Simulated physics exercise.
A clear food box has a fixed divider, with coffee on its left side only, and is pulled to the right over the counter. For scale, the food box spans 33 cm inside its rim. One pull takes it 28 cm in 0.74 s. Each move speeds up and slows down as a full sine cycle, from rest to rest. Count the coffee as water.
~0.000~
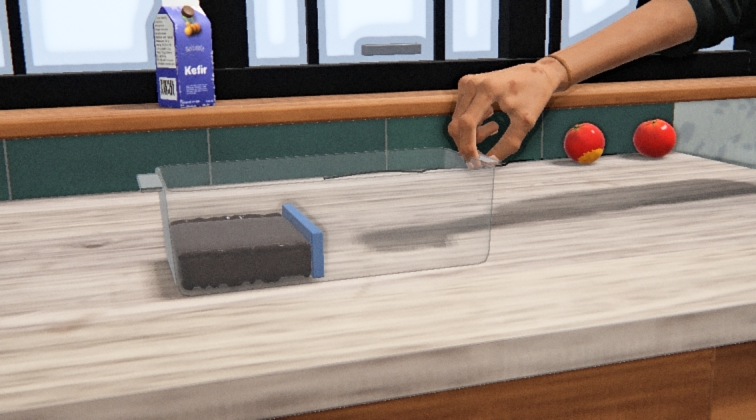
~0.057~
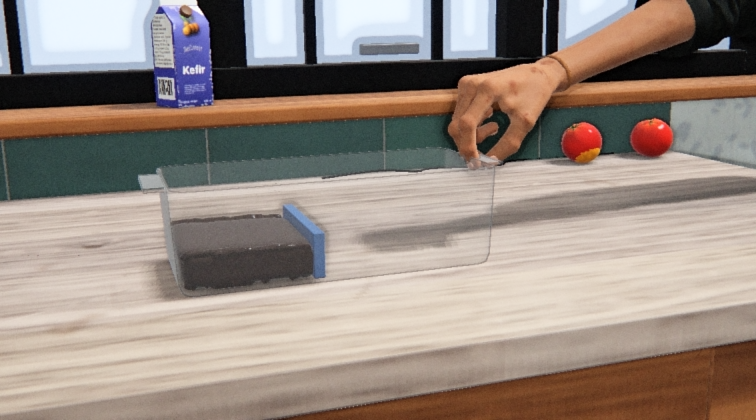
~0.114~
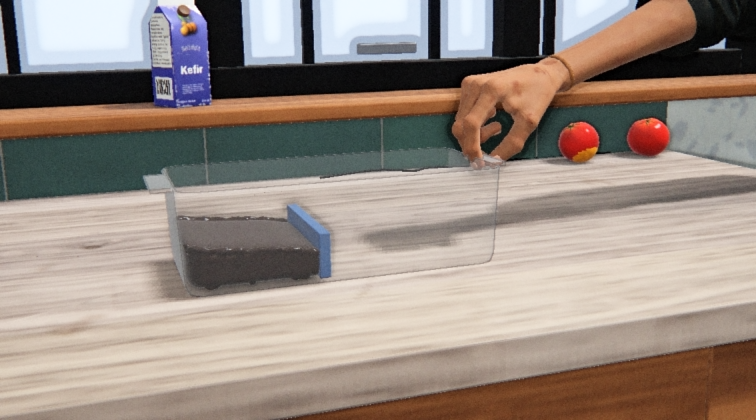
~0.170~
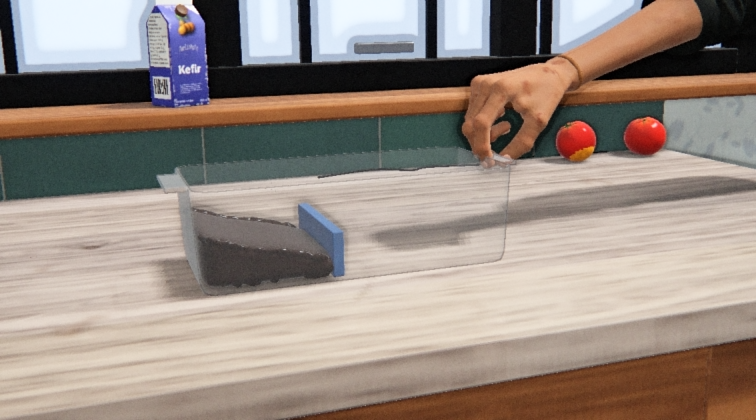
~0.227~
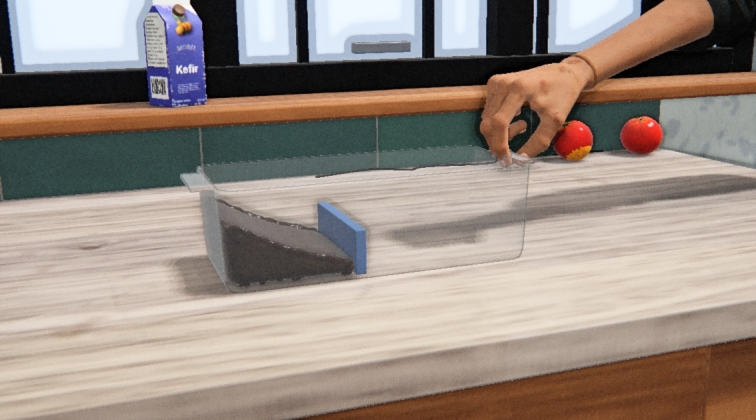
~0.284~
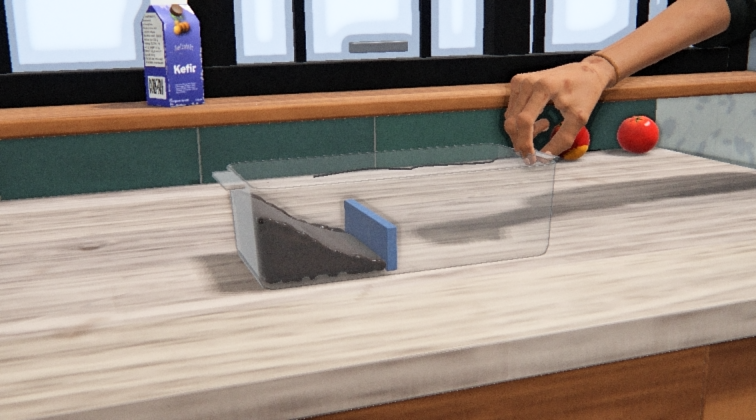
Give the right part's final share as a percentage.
Close to 30 per cent.
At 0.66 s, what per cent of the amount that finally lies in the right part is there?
Some 90 per cent.
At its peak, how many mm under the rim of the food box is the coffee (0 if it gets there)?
Some 15 mm.
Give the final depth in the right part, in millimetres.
Some 8 mm deep.
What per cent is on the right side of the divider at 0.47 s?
Near 0 in a hundred.
After 0.47 s it has gone 21 cm; 0 per cent is on the right side and 0 is out of the food box.
After 0.66 s it has gone 28 cm; 27 per cent is on the right side and 0 is out of the food box.
After 0.84 s it has gone 28 cm; 29 per cent is on the right side and 1 is out of the food box.
After 1.03 s it has gone 28 cm; 29 per cent is on the right side and 2 is out of the food box.
In the end 30 per cent is on the right side and 2 is out of the food box.
